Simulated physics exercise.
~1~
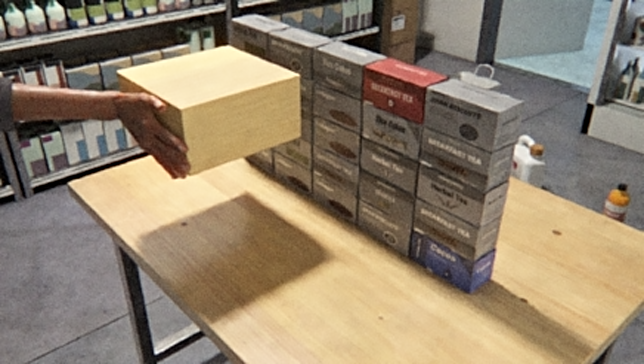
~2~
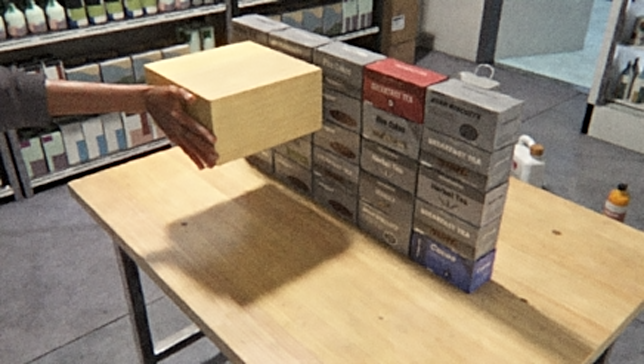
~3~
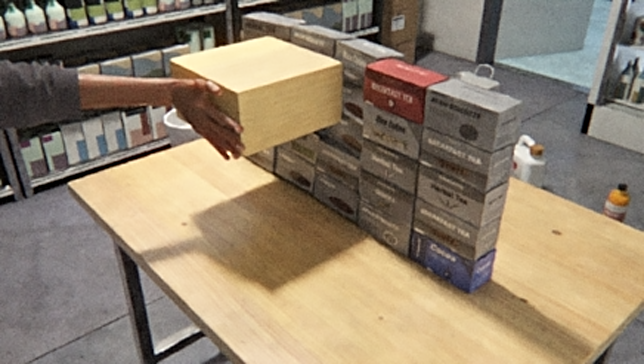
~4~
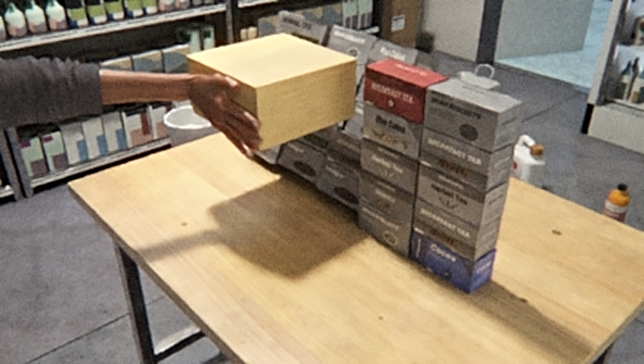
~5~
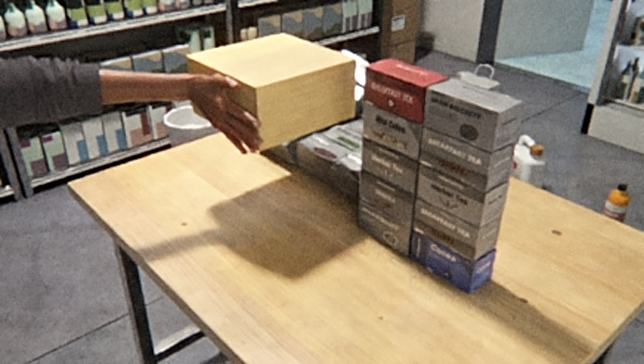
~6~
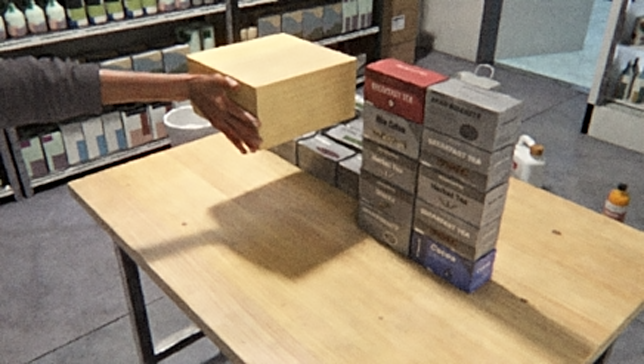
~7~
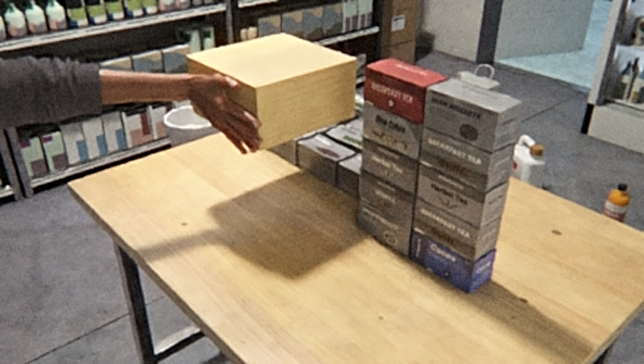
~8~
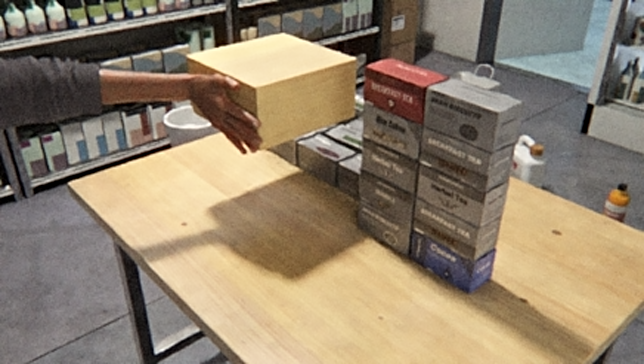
A dark-skinned hand in a grey sleeve holds a pale wooden block over a light wood table, seen from above at an angle in a room with stocked shelves behind. Beside it stands a wall of mostly grey tea packets in plain columns, with a red one on top and a blue one low at the near end. The hand moves the block right into the far part of the wall. Those columns lean away, tip over and drop behind the wall, while the block stops and stays held there. The two nearest columns remain upright, with the red and blue packets still in place.
